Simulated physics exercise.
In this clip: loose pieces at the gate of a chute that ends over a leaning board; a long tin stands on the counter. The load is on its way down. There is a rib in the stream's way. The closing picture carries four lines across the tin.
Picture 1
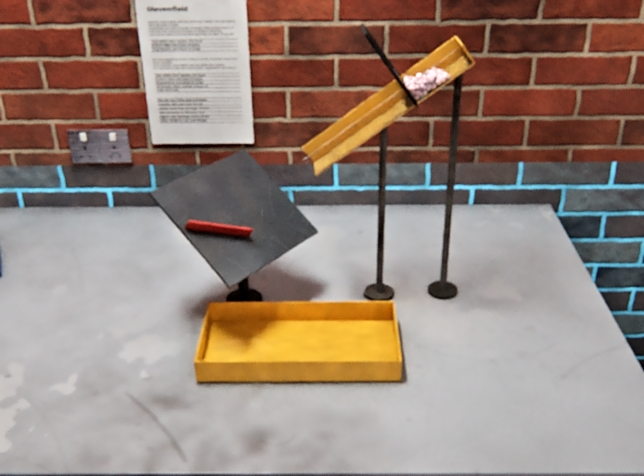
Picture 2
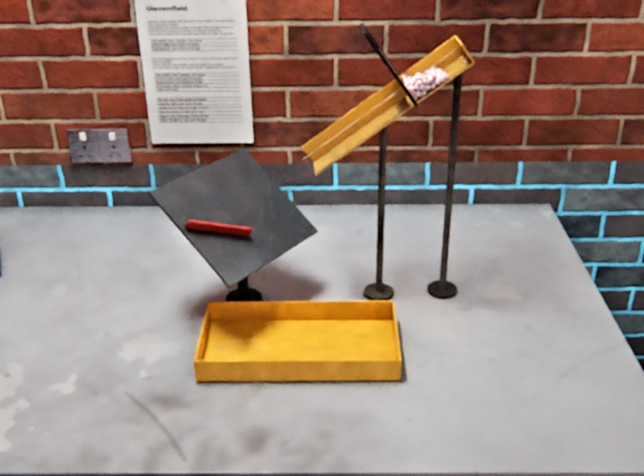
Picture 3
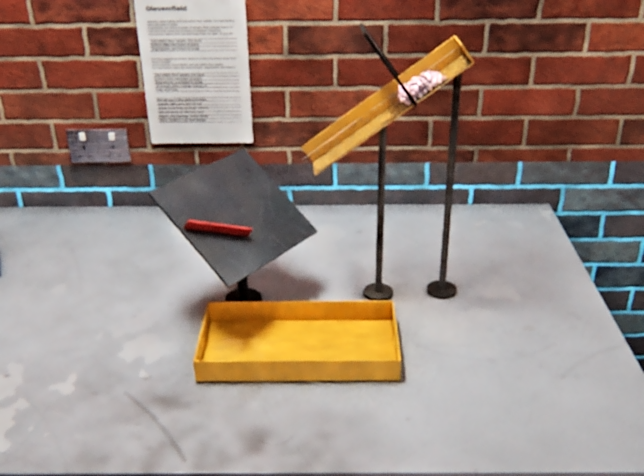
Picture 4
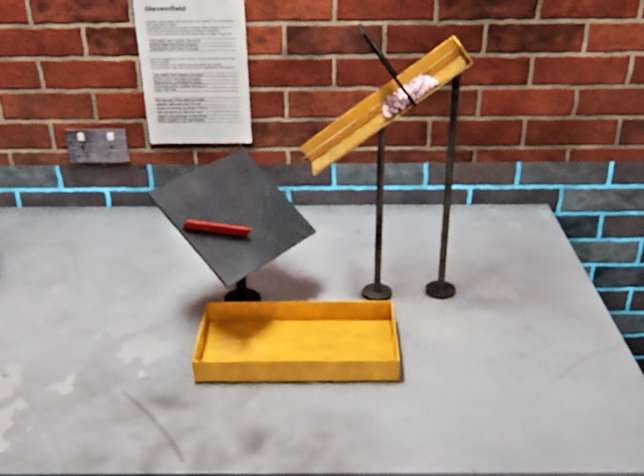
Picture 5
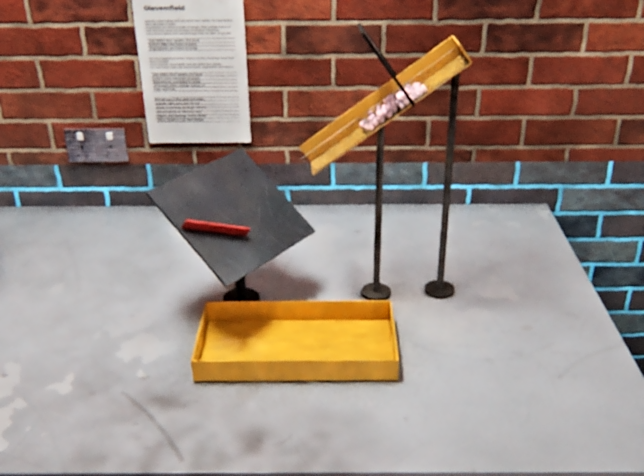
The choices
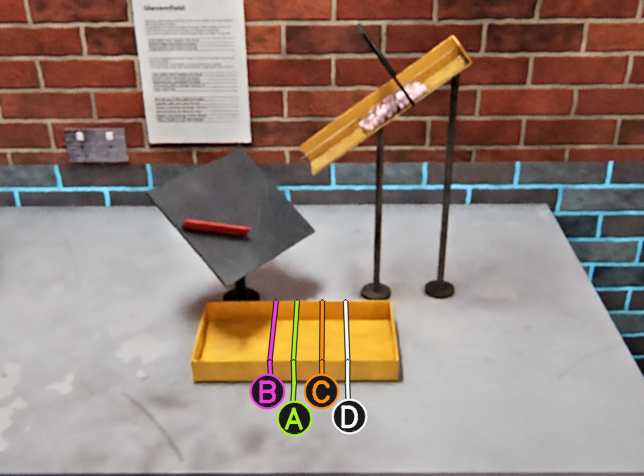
On the counter, small pale pieces slide down a yellow chute toward a tilted dark board.
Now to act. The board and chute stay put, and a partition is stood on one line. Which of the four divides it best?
Choose A.
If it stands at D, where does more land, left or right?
The left side.
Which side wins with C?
More lands on the left.
On the marked copy, line A crosses the front rim at (293, 360); line B crosses the front rim at (269, 360); line C crosses the front rim at (321, 360); line D crosses the front rim at (347, 360).
Choosing A, of what is caught, roughly half on the left of the divider, roughly half on the right.
Choosing B, of what is caught, roughly a quarter on the left of the divider, the larger part on the right.
Choosing C, of what is caught, the larger part on the left of the divider, about a tenth on the right.
Choosing D, of what is caught, the larger part on the left of the divider, about a tenth on the right.
